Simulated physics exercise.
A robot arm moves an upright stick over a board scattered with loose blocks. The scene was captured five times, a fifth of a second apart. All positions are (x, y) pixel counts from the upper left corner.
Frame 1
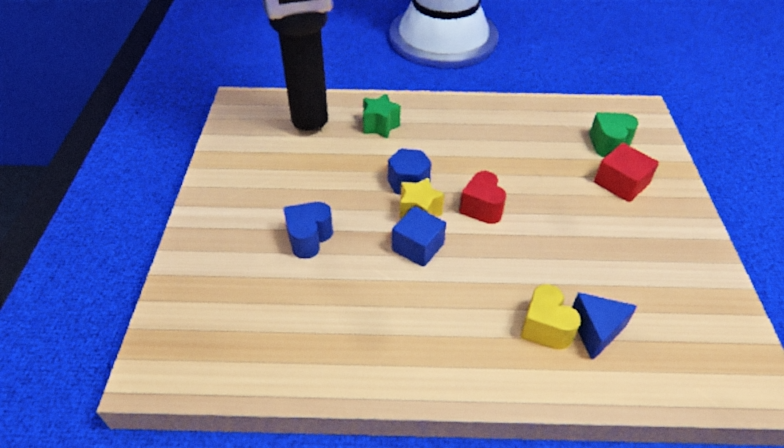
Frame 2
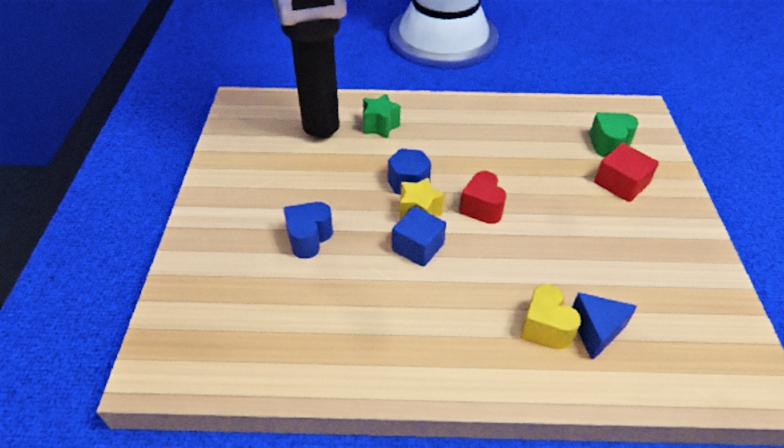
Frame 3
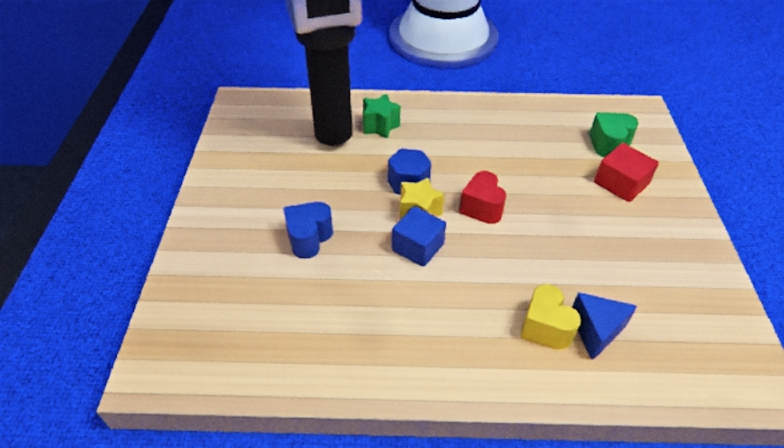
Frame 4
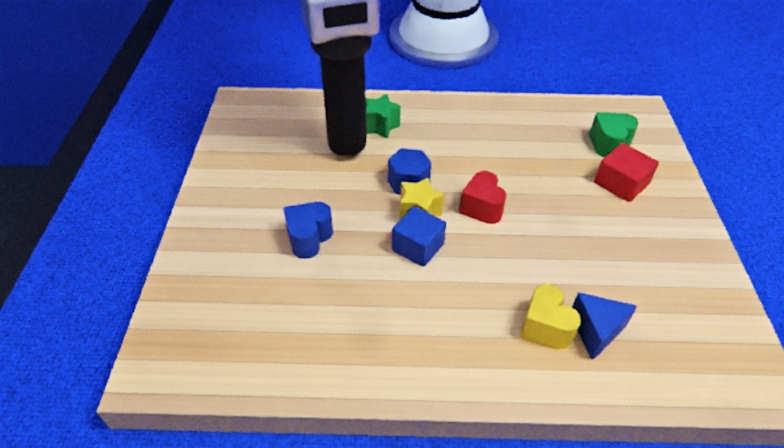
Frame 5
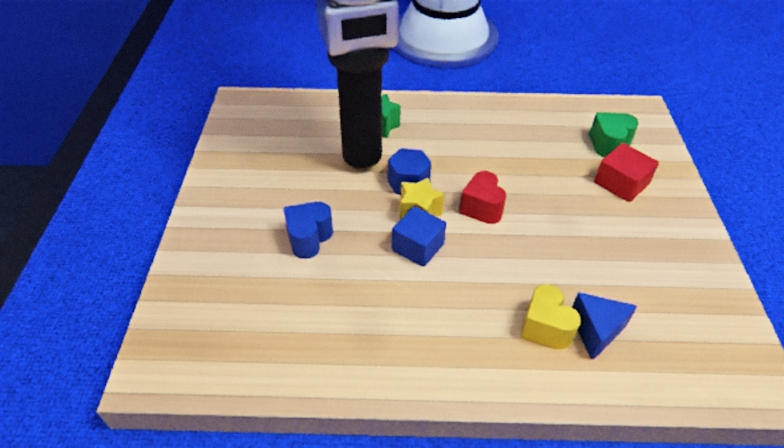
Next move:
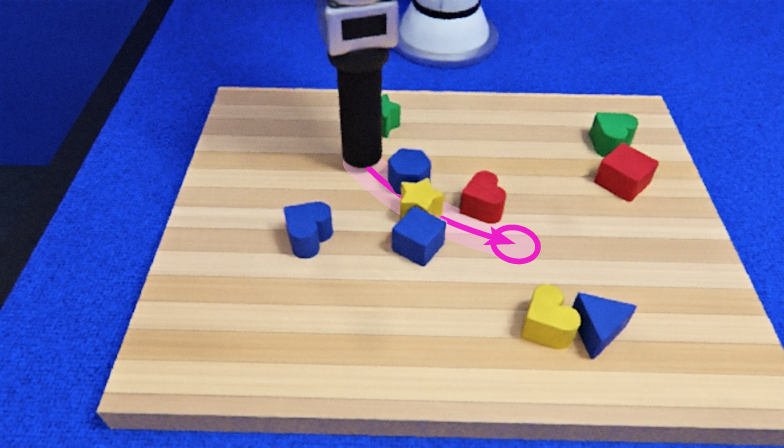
A robot arm moves its black stick right and nearer, partly covering the green star.
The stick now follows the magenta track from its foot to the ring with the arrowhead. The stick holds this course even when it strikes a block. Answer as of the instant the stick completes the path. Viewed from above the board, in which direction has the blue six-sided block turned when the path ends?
It goes round opposite to clock hands.
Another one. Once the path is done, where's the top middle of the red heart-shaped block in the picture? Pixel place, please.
By then it is at (511, 190).
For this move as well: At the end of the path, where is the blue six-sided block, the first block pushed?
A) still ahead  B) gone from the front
B: Gone from the front.
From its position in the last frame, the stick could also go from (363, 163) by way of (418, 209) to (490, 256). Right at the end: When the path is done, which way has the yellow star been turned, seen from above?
From above, the yellow star will be seen to turn clockwise.
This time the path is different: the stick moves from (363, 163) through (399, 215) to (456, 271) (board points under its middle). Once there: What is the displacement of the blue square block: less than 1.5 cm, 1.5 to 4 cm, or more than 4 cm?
Shift: Over 4 cm.
Drawn move, from (363, 163) through (401, 195) and (453, 223) to (515, 244).
The first path, step by step. One third of the way, stick at (401, 188); blue six-sided block at (442, 168), turned 50° anticlockwise; yellow star at (431, 194), turned 30° clockwise.
Two thirds of the way, stick at (455, 216); blue six-sided block at (458, 169), turned 90° anticlockwise; yellow star at (488, 222), turned 40° clockwise; red heart-shaped block at (497, 188), turned 35° anticlockwise.
At the end, stick at (517, 237); blue six-sided block at (458, 169), turned 90° anticlockwise; blue square block still; yellow star at (550, 248), turned 50° clockwise; red heart-shaped block at (511, 190), turned 95° anticlockwise.
